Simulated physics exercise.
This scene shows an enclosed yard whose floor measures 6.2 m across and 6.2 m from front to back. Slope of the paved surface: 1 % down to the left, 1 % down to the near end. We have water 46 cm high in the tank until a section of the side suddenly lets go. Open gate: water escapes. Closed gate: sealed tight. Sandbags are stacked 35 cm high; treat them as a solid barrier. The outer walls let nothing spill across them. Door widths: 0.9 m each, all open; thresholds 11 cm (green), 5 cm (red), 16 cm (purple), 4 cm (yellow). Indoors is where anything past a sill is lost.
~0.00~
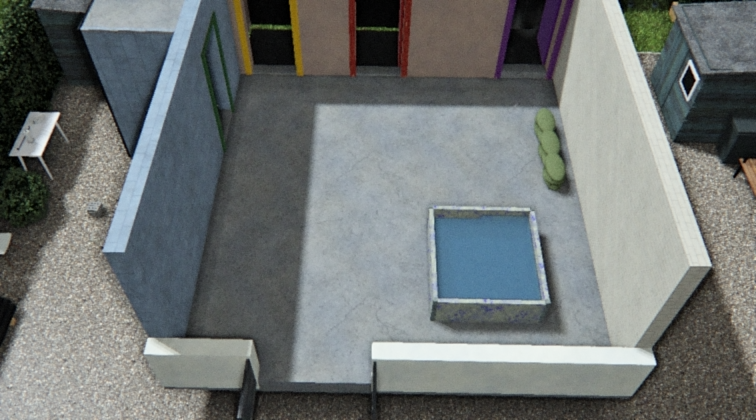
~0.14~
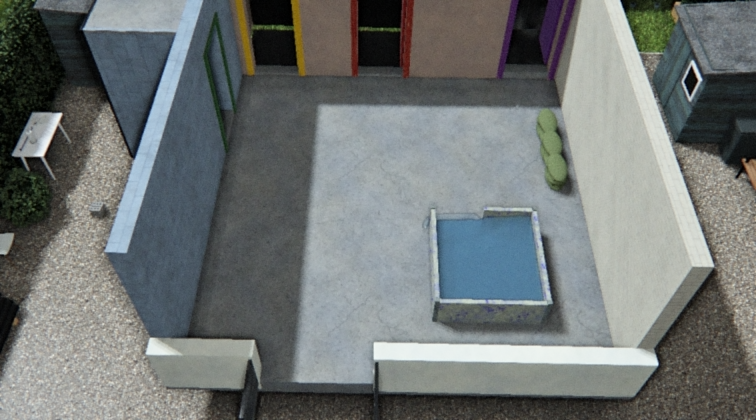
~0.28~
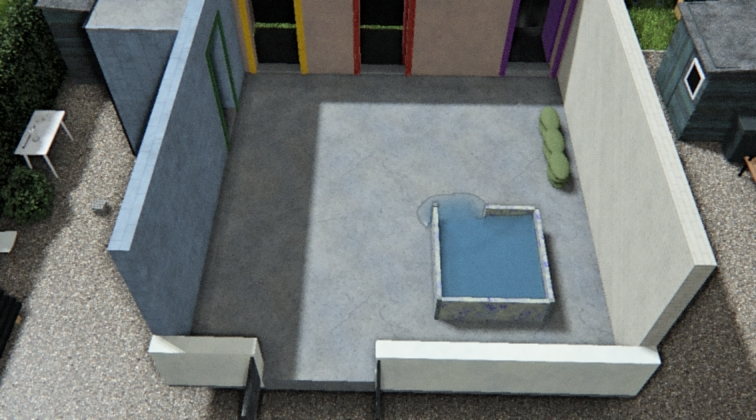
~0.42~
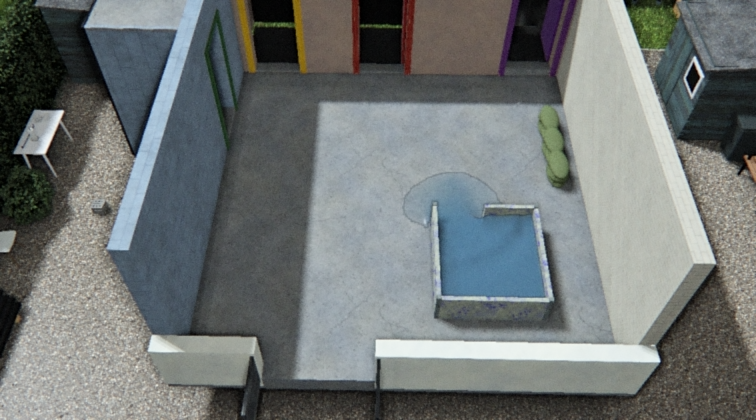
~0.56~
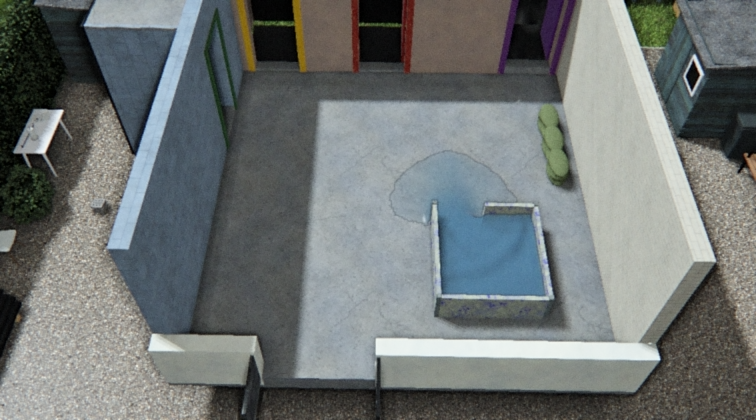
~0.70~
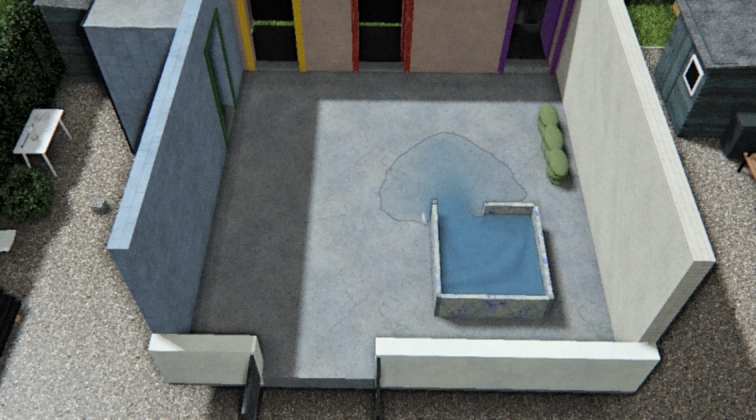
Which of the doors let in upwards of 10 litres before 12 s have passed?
Outcome: The green door stops short of the limit; the red door overruns the limit; the purple door stops short of the limit; the yellow door overruns the limit.
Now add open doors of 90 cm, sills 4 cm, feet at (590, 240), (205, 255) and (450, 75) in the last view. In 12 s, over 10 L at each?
So, in the order given, it's shy of the mark, then shy of the mark, then beyond the mark.
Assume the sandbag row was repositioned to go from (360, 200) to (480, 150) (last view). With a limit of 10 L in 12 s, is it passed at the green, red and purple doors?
Result: Green door inside the limit; red door inside the limit; purple door inside the limit.
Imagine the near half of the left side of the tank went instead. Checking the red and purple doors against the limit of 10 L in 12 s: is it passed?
Measured against that limit, red comes out short of it and purple comes out short of it.
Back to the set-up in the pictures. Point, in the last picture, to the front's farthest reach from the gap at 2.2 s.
Location: Approx. (343, 75) in the last view.
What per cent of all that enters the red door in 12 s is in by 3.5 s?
By that time, around 70 per cent.
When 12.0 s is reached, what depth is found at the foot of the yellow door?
The depth there is around 4.5 cm.
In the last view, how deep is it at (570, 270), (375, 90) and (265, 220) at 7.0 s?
Depth readings in turn - 1, 5, 3 cm.
After 1.4 s water covers 20 % of the floor and is deepest (20 cm) near (451, 213); green door not reached, red door not reached, purple door not reached, yellow door not reached.
After 2.2 s water covers 35 % of the floor and is deepest (16 cm) near (451, 213); green door not reached, red door 10 cm at the sill, 2 L in, purple door not reached, yellow door not reached.
After 3.5 s water covers 45 % of the floor and is deepest (16 cm) near (243, 74); green door 4 cm at the sill, 0 L in, red door 9 cm at the sill, 24 L in, purple door 11 cm at the sill, 0 L in, yellow door 5 cm at the sill, 0 L in.
After 7.0 s water covers 55 % of the floor and is deepest (9 cm) near (239, 93); green door 7 cm at the sill, 0 L in, red door 5 cm at the sill, 34 L in, purple door 4 cm at the sill, 0 L in, yellow door 6 cm at the sill, 13 L in.
After 12.0 s water covers 75 % of the floor and is deepest (10 cm) near (185, 360); green door 6 cm at the sill, 0 L in, red door 1 cm at the sill, 35 L in, purple door 0 cm at the sill, 0 L in, yellow door 5 cm at the sill, 26 L in.
